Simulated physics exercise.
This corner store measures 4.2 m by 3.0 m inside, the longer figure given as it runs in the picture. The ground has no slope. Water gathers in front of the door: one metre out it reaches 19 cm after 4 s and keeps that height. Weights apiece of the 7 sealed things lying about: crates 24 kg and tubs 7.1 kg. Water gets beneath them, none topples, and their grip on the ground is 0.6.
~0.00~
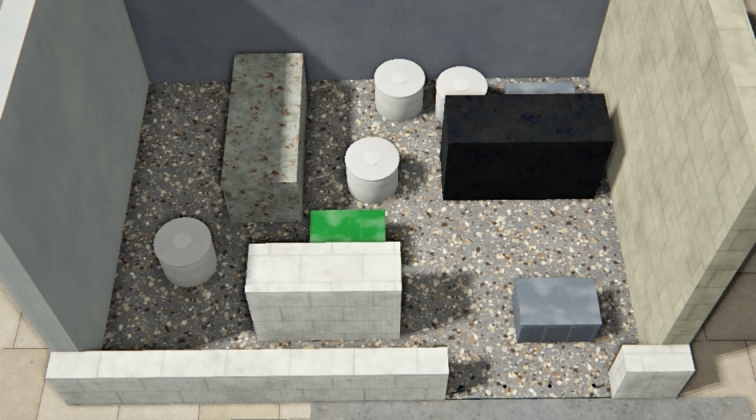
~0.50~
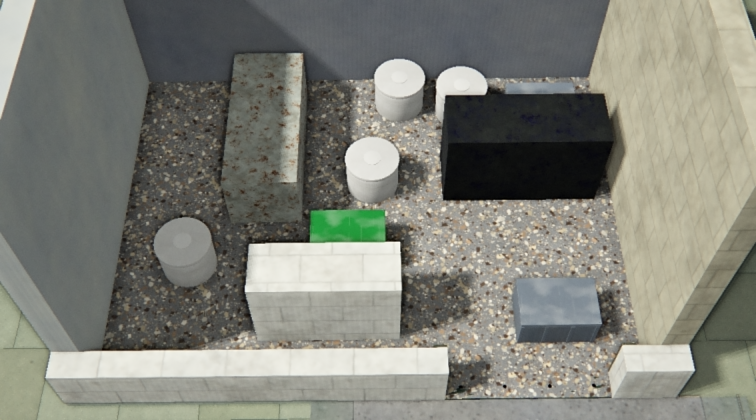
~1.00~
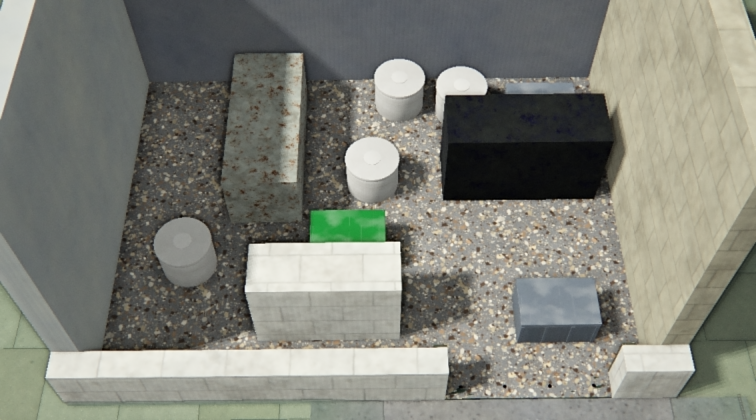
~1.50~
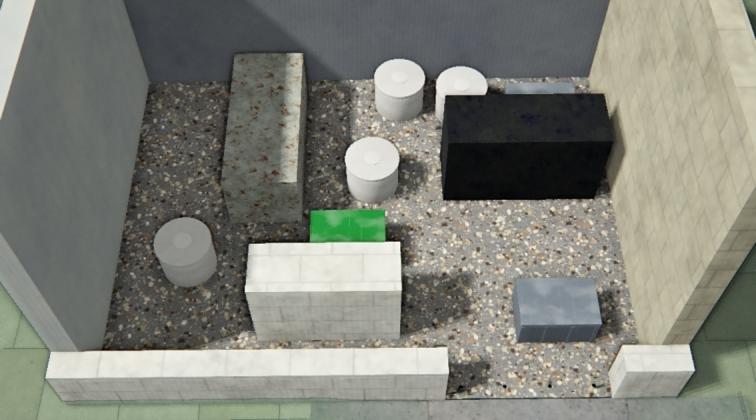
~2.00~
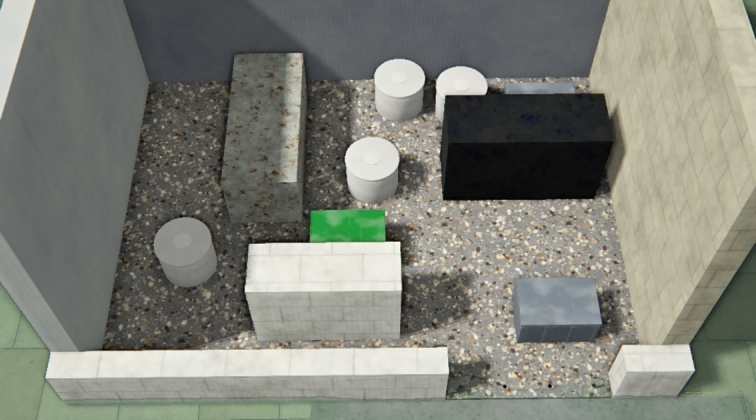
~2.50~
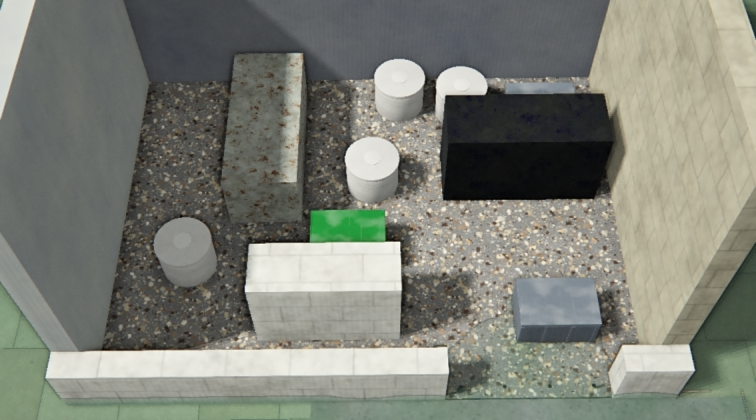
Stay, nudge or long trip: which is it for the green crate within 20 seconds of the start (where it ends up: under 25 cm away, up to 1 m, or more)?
The green crate ends far away.
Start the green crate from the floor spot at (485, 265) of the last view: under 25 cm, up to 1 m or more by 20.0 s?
It travels far.
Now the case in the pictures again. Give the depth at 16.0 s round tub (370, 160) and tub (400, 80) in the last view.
About 18 and 18 cm.
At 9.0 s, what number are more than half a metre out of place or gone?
By then 3.
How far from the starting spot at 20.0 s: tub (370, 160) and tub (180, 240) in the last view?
In turn: 60 cm, 140 cm.
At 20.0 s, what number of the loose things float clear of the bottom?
I count 7.
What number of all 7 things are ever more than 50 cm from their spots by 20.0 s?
I count 5.
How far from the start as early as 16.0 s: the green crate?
Roughly 140 cm by then.
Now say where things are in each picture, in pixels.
The first frame shows the green crate at (348, 231), on the bottom; water covers 0.0 m2; 0 of 7 have shifted.
The second frame shows the green crate at (348, 231) rests on the ground; 0.0 m2 under water; 0 of 7 have shifted.
The third frame shows the green crate at (348, 231) rests on the ground; 0.0 m2 under water; 0 of 7 have shifted.
The fourth frame shows the green crate at (348, 231), on the bottom; water covers 0.0 m2; 0 of 7 have shifted.
The fifth frame shows the green crate at (348, 231), on the bottom; 0.0 m2 under water; 0 of 7 have shifted.
The sixth frame shows the green crate at (348, 231), on the bottom; 0.3 m2 under water; 0 of 7 have shifted.
After 4.0 s the green crate is near (348, 231), 0.0 m from its start, aground; 0 afloat.
After 9.0 s the green crate is near (283, 233), 0.5 m from its start, aground; 5 afloat.
After 16.0 s the green crate is near (211, 329), 1.3 m from its start, afloat; 7 afloat.
After 20.0 s the green crate is near (210, 328), 1.3 m from its start, afloat; 7 afloat.
